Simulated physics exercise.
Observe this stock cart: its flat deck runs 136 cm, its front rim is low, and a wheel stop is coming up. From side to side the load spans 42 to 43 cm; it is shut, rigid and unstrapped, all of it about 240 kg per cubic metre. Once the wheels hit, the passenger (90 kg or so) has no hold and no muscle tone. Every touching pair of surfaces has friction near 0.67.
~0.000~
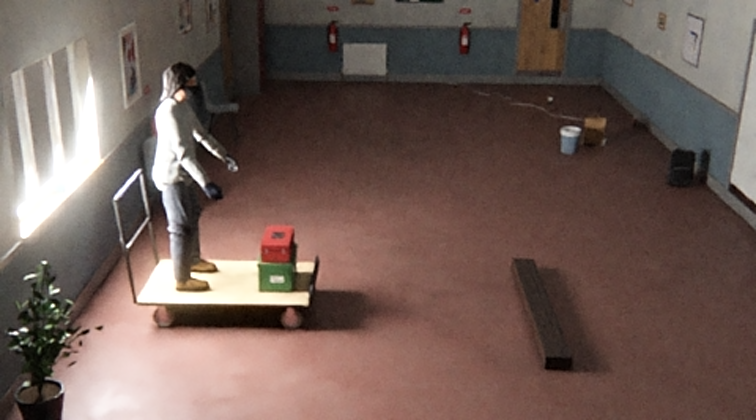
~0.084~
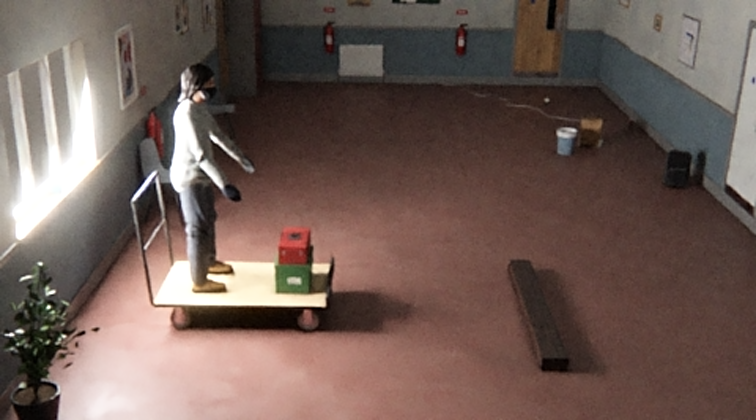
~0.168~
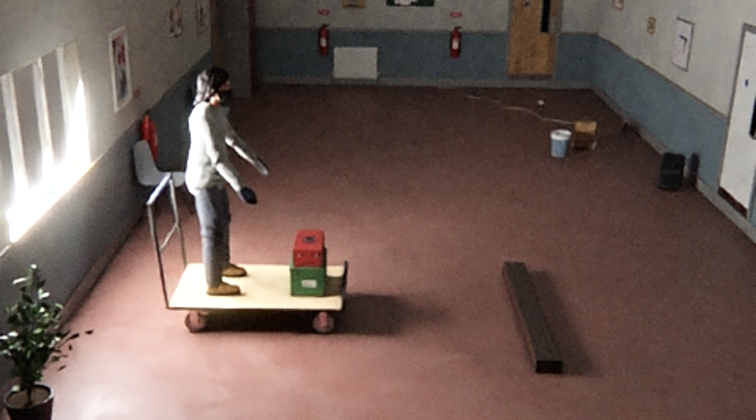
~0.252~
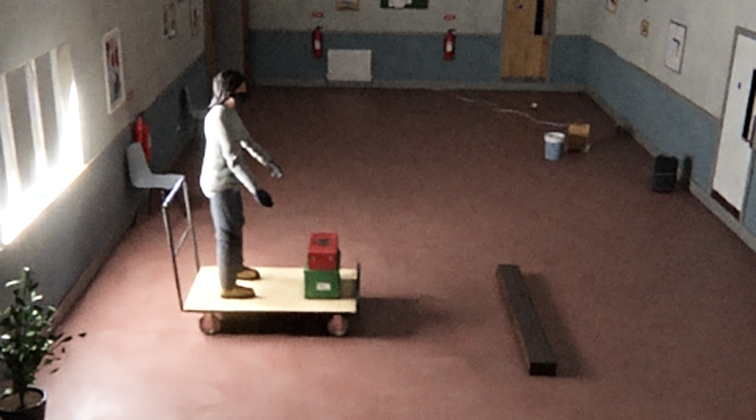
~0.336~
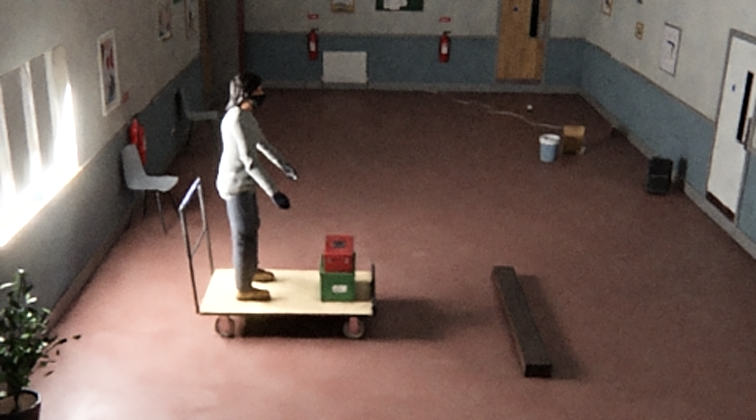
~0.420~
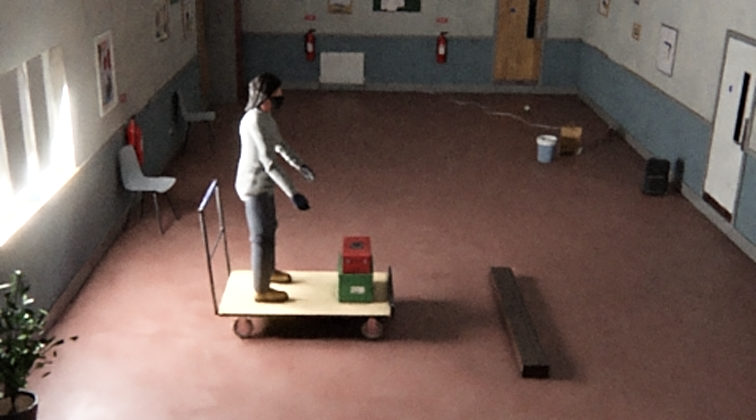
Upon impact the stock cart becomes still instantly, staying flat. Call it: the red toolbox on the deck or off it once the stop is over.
Off.
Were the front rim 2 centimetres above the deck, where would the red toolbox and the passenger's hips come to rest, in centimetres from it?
Red 40 past, hips 20 behind.
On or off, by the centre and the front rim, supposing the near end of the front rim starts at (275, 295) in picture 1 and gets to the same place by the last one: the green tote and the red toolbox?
Then green still riding, red dropped.
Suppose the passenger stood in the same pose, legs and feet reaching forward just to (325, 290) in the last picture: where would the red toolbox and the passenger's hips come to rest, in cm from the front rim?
Red 30 past, hips 60 past.
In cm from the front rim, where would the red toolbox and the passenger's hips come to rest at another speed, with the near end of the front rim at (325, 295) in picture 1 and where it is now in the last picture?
In that case the red item would end 0 cm behind the front rim, and the hips 30 cm behind it.
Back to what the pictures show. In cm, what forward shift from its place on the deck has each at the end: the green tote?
Green 15.
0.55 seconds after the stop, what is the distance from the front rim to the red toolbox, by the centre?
Some 35 cm past it.
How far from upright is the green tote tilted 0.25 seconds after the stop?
It leans roughly 0° away from upright.
After 0.95 s the deck stops.
After 1.50 s the red toolbox is 37 cm past the rim, tilted 140°, near (558, 308) in the last picture's view.
After 1.95 s the red toolbox is 48 cm past the rim, tilted 180°, near (570, 314) in the last picture's view.
At rest, 2.7 s, past the rim, red toolbox; behind it, green tote and the passenger's hips.
